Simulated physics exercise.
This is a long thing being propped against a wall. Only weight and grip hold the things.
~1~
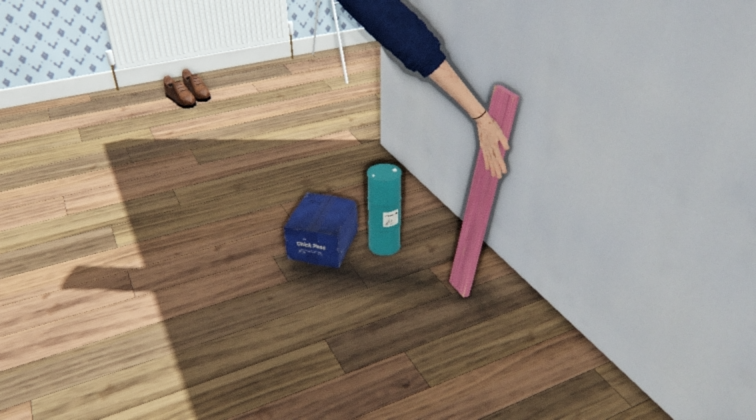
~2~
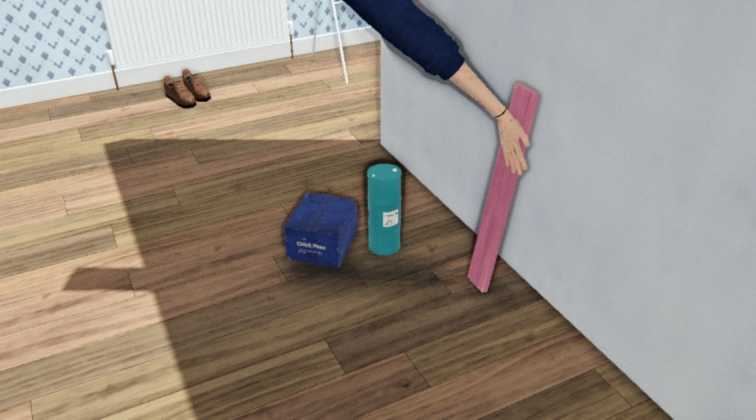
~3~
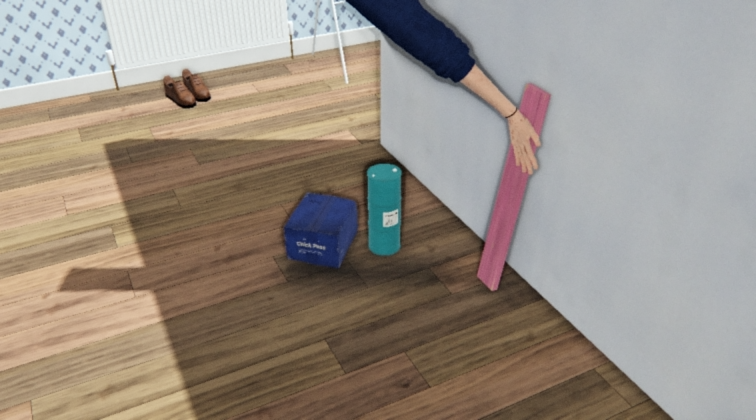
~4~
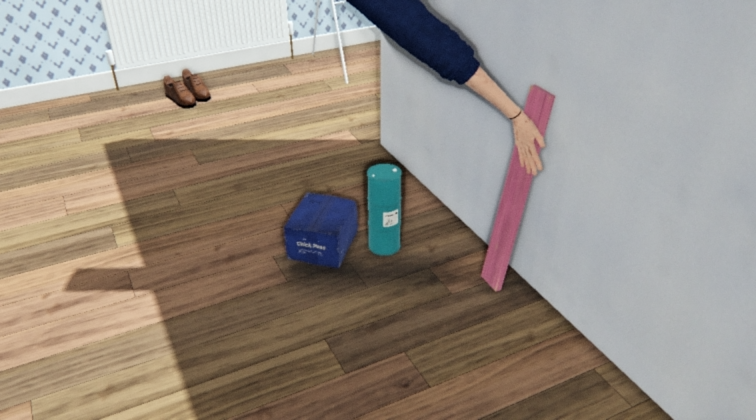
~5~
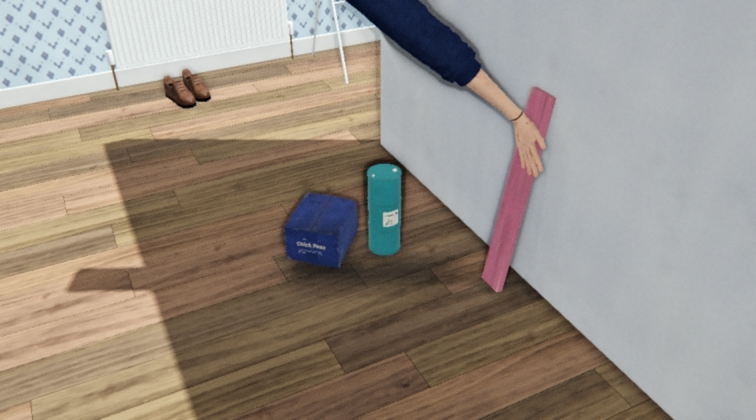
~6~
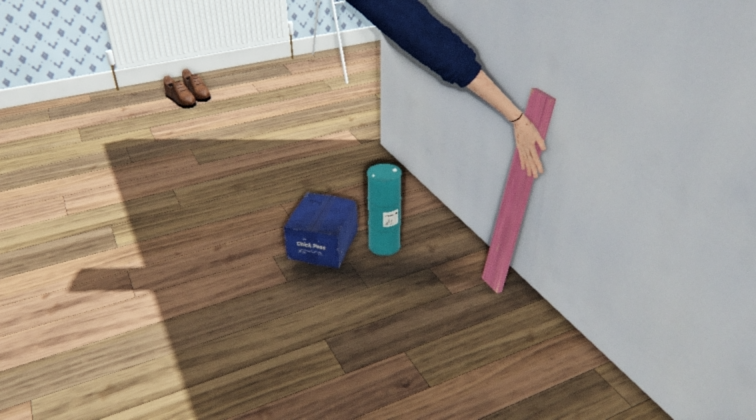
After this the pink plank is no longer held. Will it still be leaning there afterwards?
Here the plank remains leaning.
Then, 0.80 s on from there, no change.
Then, 1.90 s on from there, pink plank resting near (516, 197).
In the end, all 3 unmoved. At the end, from the last picture's camera, pink plank near (516, 197). The plank stays up.
